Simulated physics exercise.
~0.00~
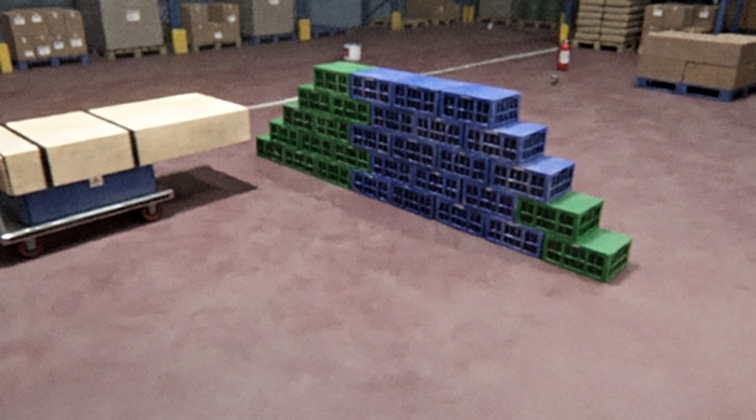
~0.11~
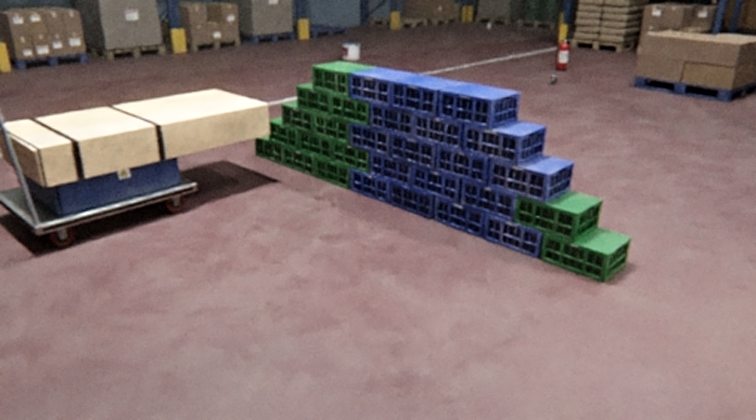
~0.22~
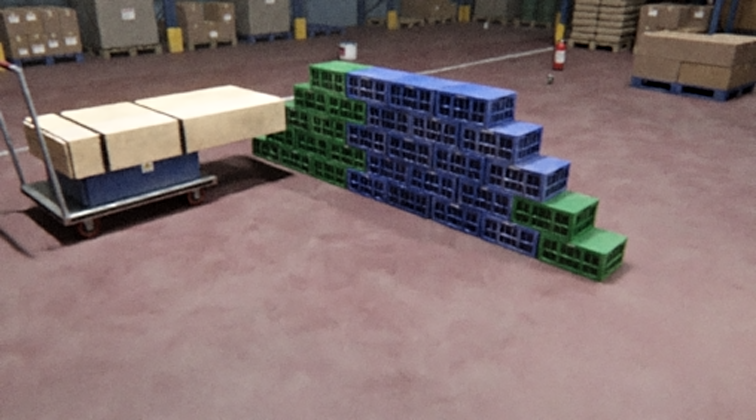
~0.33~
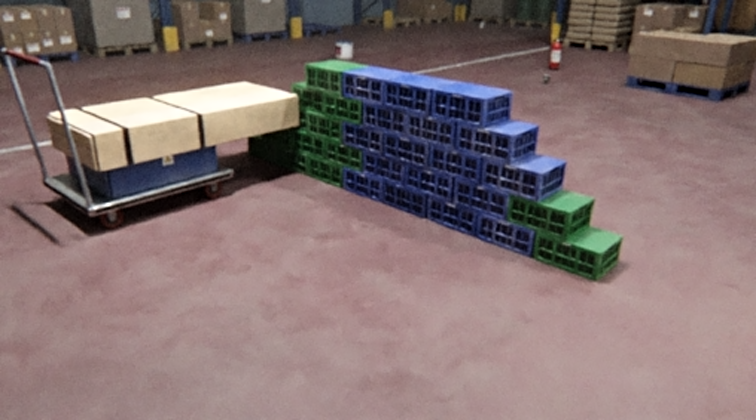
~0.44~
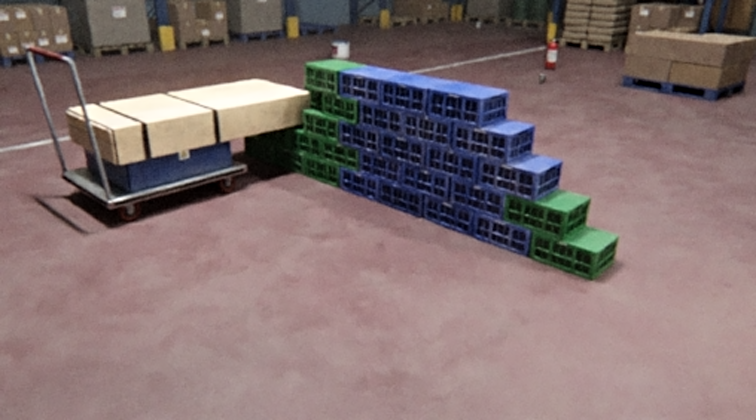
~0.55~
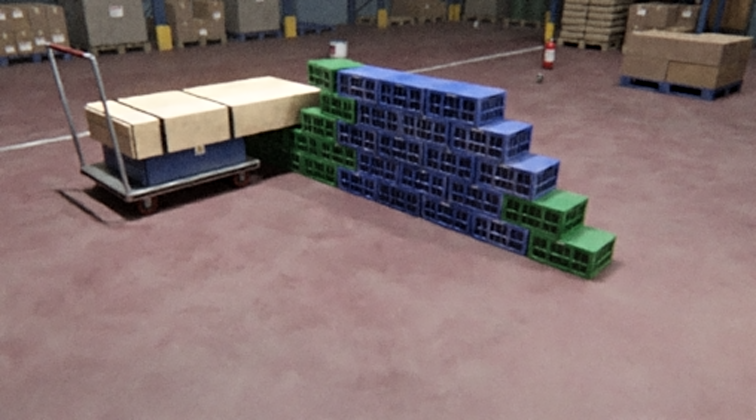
A loaded platform trolley rolls in from the left and its long case nudges stacked green crates.
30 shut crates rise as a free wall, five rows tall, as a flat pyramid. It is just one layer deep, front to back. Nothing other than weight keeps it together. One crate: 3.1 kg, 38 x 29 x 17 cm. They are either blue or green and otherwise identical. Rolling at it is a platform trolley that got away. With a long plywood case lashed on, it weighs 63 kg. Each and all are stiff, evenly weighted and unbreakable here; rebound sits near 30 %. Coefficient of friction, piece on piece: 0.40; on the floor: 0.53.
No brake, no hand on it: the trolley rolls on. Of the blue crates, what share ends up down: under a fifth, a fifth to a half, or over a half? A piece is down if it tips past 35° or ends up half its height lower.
Under a fifth.
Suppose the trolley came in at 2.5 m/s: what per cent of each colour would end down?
You'd end up with green at 30 per cent down and blue at 0 per cent.
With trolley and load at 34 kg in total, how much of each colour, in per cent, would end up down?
Down at the end: Green 20 per cent, blue 0 per cent.
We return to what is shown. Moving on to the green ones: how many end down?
Colour green - count down 3.
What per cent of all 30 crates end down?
Estimate: Close to 10%.
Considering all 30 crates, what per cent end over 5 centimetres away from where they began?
Answer: 25 %.
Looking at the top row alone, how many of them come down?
1.
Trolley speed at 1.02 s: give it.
Speed: Around 0.7 m/s.
Around 0.80 s, load 63 cm past the wall's line, still rolling; none of the 17 blue crates down (2 of 30 in all colours); top blue crate unmoved; top green crate tipped 8°.
Around 1.02 s, load 82 cm past the wall's line, still rolling; none of the 17 blue crates down (3 of 30 in all colours); top blue crate unmoved; top green crate tipped 59°, 12 cm lower.
Around 1.84 s, load 1.01 m past the wall's line, still rolling; none of the 17 blue crates down (3 of 30 in all colours); top blue crate unmoved; top green crate tipped 65°, 42 cm lower.
Finally (2.9 s), load 97 cm past the wall's line, stopped; none of the 17 blue crates down (3 of 30 in all colours); top blue crate unmoved; top green crate on its side. That is 0 per cent. Seen by the last camera, middles, top blue crate near (415, 94), top green crate near (464, 128).
